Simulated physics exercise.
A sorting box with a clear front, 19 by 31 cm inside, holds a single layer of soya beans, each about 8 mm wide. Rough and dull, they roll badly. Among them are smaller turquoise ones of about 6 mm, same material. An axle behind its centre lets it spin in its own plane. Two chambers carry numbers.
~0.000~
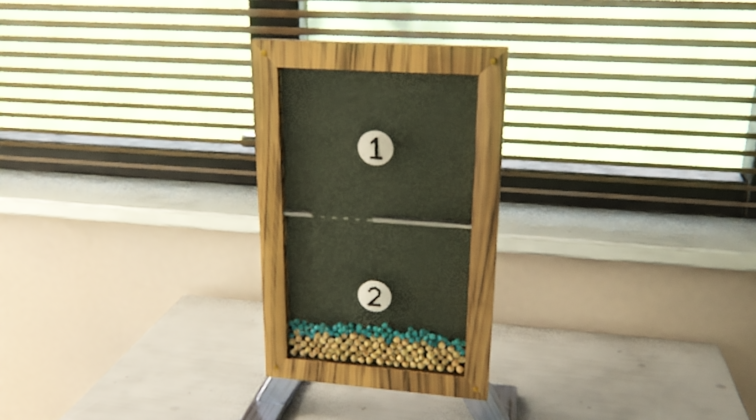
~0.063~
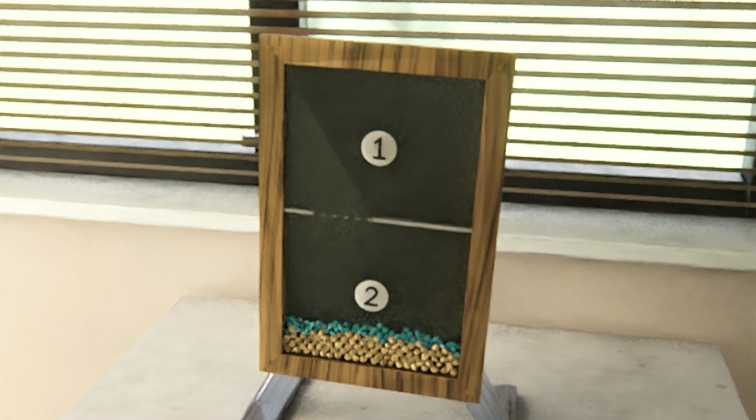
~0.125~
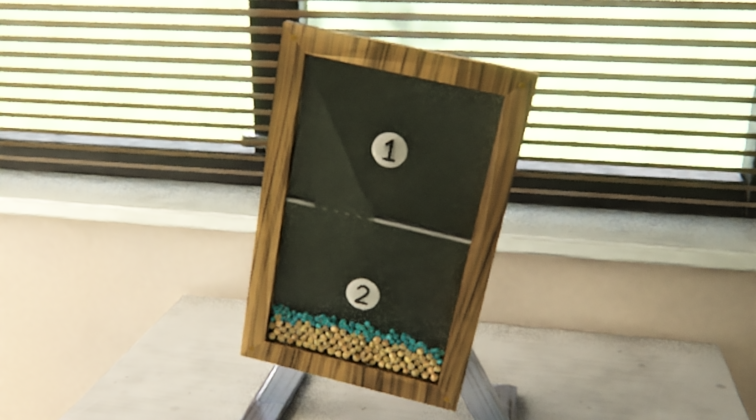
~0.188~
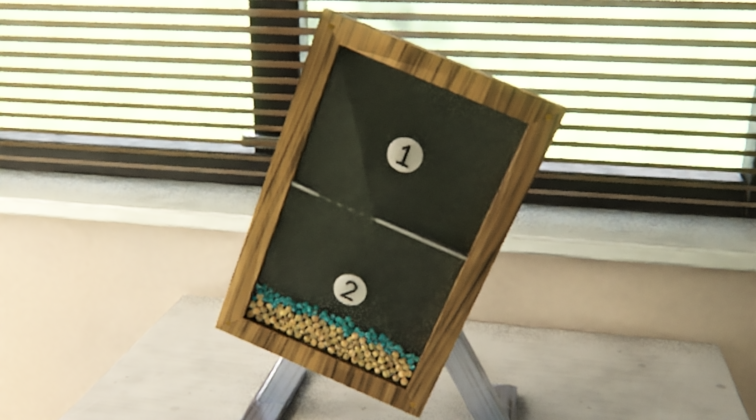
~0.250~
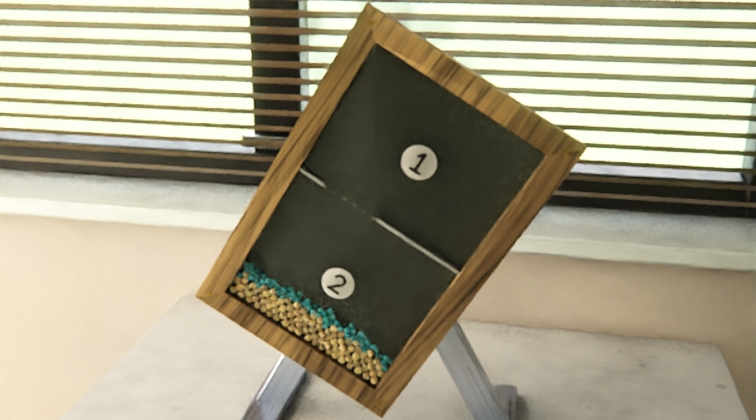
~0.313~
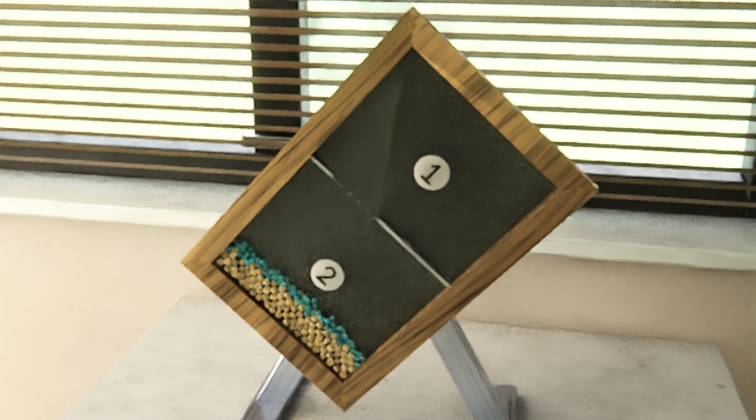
On a pale table by a window with blinds, a wooden-framed box with two numbered chambers turned steadily clockwise, leaning well to the right, while the tan and turquoise beads stayed packed along its lower edge.
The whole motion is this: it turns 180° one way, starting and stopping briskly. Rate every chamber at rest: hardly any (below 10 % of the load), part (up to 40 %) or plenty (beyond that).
No. 1: Plenty, no. 2: Plenty.
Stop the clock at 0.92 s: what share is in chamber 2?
Roughly 100 per cent.
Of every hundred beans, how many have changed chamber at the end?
About 45 per cent.
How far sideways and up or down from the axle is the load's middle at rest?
About 2 cm left and 5 cm below.
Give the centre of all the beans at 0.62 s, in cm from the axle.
About 11 cm left and 4 cm below.
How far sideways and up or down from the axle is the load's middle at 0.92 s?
About 9 cm left and 2 cm above.
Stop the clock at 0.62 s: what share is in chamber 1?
About 0 per cent.
After 0.62 s, it stands 95° clockwise; the beans' middle is 11 cm left of and 4 cm below the centre; no. 2, 100 %.
After 0.92 s, it stands 147° clockwise; the beans' middle is 9 cm left of and 2 cm above the centre; no. 2, 100 %.
After 1.18 s, it stands 180° clockwise; the beans' middle is 5 cm left of and 3 cm above the centre; no. 1, 5 %, no. 2, 95 %.
At rest by 2.3 s, it stands 180° clockwise; no. 1, 45 %, no. 2, 55 %.
